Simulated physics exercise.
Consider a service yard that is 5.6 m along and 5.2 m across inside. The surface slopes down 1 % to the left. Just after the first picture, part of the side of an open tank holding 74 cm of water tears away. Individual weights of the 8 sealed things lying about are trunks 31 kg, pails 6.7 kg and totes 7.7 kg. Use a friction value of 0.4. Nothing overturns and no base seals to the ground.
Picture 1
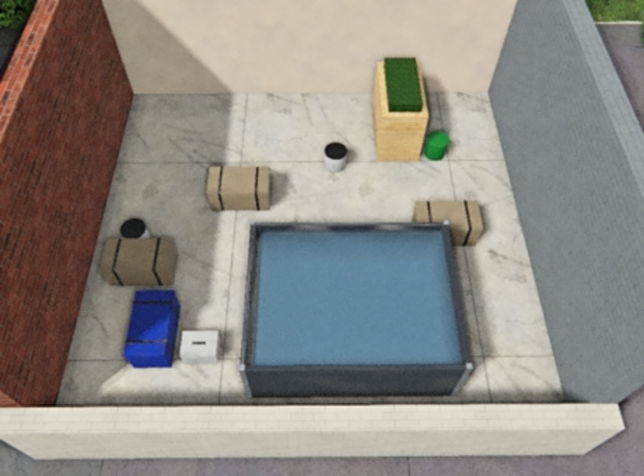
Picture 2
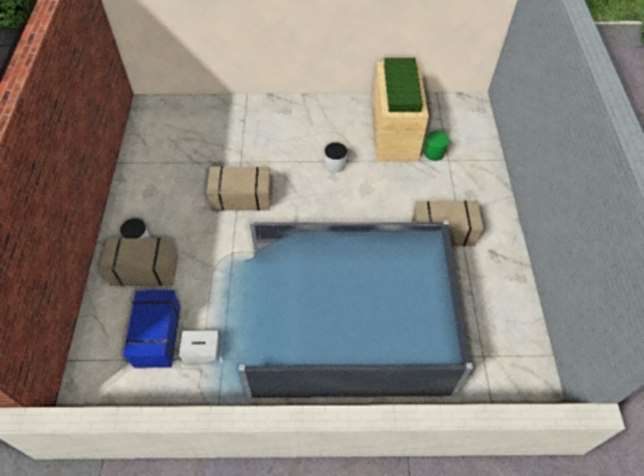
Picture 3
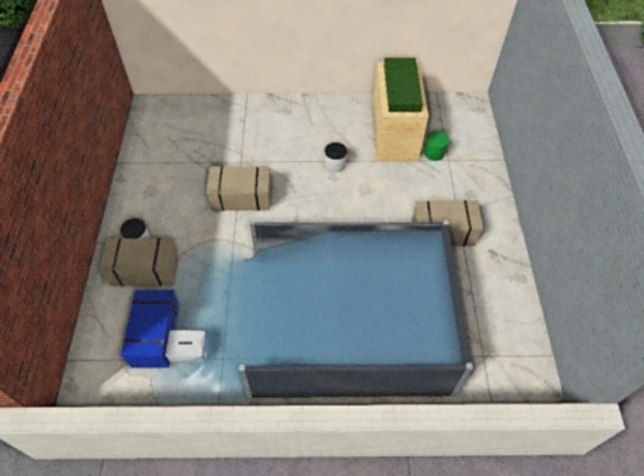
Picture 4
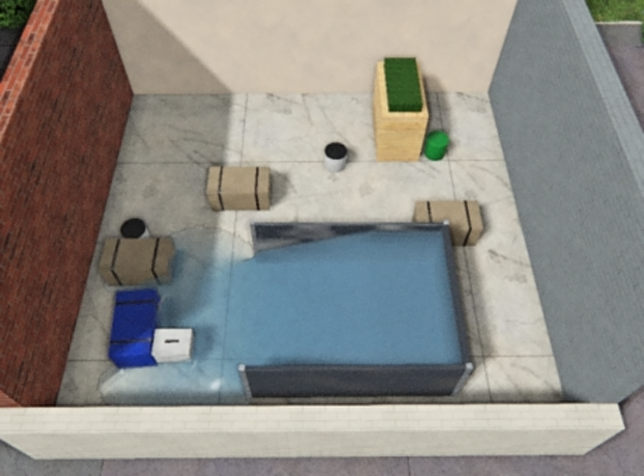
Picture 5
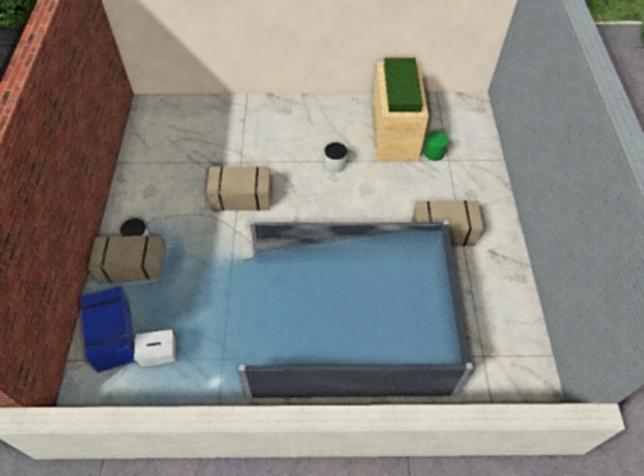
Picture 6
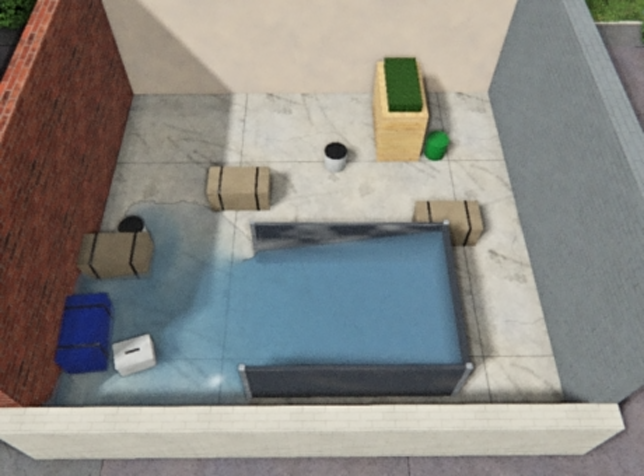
A walled yard with a pale tiled floor, brick on the left and grey on the right, is seen from a high, still camera. A dark-framed tank of blue water stands near the front, with a blue trunk and white box to its left, tan bundles around it, and a green pail by a tall grass-topped crate behind. The tank's left side gives way, water spreads left across the floor, and the trunk, the box and then the nearby tan bundle slide left.
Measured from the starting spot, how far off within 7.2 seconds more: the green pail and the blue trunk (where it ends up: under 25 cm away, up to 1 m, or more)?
The green pail remains where it was, the blue trunk ends up well away.
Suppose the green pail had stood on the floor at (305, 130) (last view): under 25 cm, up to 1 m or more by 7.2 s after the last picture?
What happens is that it covers a big distance.
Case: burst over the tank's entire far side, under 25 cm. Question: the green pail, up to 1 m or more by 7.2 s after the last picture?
From there, the green pail gets swept far.
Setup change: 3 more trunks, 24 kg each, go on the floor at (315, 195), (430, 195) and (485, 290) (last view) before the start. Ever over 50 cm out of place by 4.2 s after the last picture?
Listed order gives within the limit, within the limit, within the limit.
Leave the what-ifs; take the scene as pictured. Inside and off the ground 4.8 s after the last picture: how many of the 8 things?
Then: 4.
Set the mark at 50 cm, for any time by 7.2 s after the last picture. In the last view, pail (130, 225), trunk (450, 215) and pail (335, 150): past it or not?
Results in listed order: Exceeds / falls short / exceeds.
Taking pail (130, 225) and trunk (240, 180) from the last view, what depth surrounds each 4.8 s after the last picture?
Depth approx. 9 cm / 8 cm.
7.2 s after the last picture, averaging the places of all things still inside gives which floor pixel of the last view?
(309, 203).
Then, 0.9 s after the last picture the green pail is near (438, 139), 0.0 m from its start, aground; the blue trunk is near (76, 307), 0.7 m from its start, afloat; 4 afloat.
Then, 2.8 s after the last picture the green pail is near (438, 139), 0.0 m from its start, aground; the blue trunk is near (141, 203), 1.6 m from its start, afloat; 3 afloat.
Then, 4.8 s after the last picture the green pail is near (438, 139), 0.0 m from its start, aground; the blue trunk is near (217, 98), 3.5 m from its start, afloat; 4 afloat.
Then, 7.2 s after the last picture the green pail is near (438, 138), 0.0 m from its start, aground; the blue trunk is near (303, 92), 4.0 m from its start, afloat; 7 afloat.
